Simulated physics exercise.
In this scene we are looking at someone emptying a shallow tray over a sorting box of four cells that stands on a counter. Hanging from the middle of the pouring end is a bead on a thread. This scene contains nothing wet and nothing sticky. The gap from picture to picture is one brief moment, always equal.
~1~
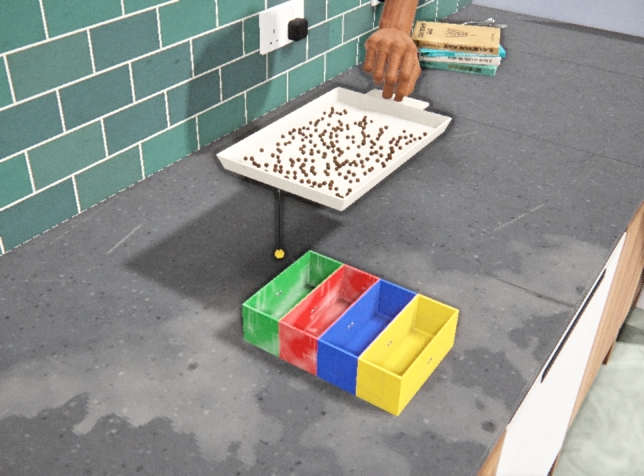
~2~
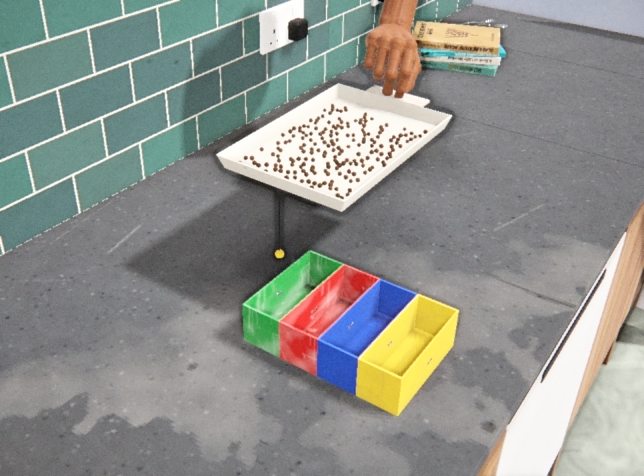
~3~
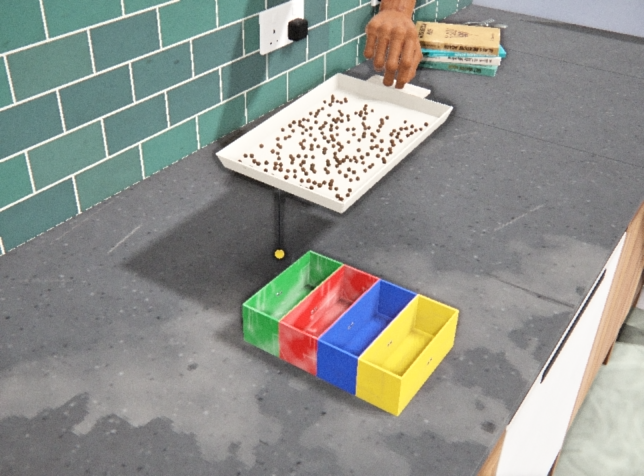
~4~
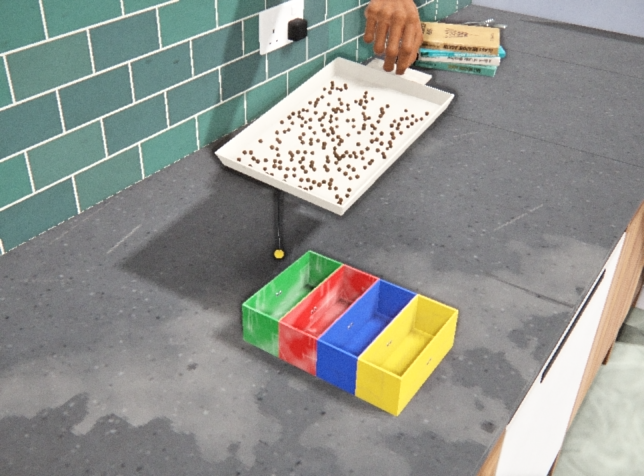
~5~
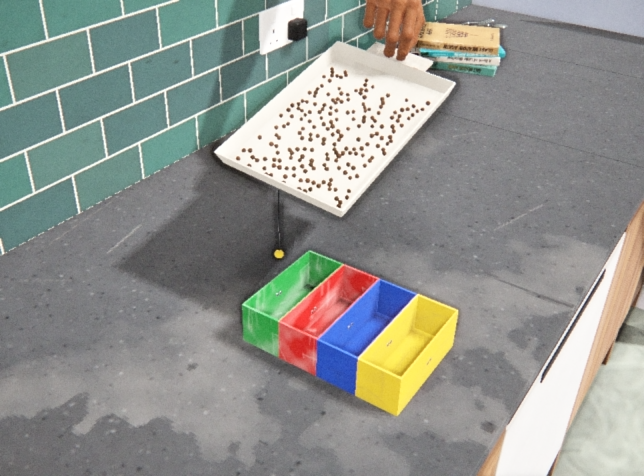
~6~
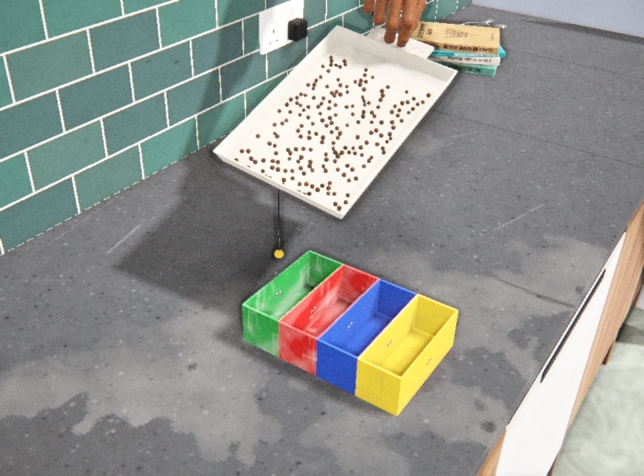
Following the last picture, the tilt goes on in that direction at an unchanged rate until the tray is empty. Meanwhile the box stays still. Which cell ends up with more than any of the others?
The red cell.
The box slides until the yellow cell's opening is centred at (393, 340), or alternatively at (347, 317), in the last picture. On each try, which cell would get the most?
So the first one goes to the cell in red and the second to that blue cell.
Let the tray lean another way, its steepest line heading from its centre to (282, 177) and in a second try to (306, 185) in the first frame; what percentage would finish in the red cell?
For the first it's near 0 %, for the second near 40 %.
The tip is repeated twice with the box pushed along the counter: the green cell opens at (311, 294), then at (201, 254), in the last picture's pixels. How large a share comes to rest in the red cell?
Roughly 30% the first time and 0% the second time.
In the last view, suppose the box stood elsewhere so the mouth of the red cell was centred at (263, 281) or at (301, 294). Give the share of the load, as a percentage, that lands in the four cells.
First about 100, then 100 per cent.
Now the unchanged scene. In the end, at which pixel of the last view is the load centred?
I'd mark it at roughly (320, 332).
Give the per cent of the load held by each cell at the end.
I'd put the green cell at 20 percent, the red cell at 70 percent, the blue cell at 0 percent and the yellow cell at 0 percent.
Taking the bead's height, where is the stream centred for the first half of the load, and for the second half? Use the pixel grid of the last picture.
Earlier portion about (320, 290); later portion about (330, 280).
Shortly afterwards, tray tipped steeply; the bulk on the tray; a little in the red cell; only a few in the blue cell; only a few in the green cell; near a quarter falling or outside the box.
Next, tray tipped past a quarter turn; only a few on the tray; near two thirds in the red cell; near a quarter in the green cell; only a few in the blue cell; a little falling or outside the box.
Some moments later, tray tipped past a quarter turn; the bulk in the red cell; near a quarter in the green cell; only a few in the blue cell; only a few falling or outside the box.
In the end, tray tipped past a quarter turn; the bulk in the red cell; near a quarter in the green cell; only a few in the blue cell; none at all in the yellow cell; only a few outside the box.
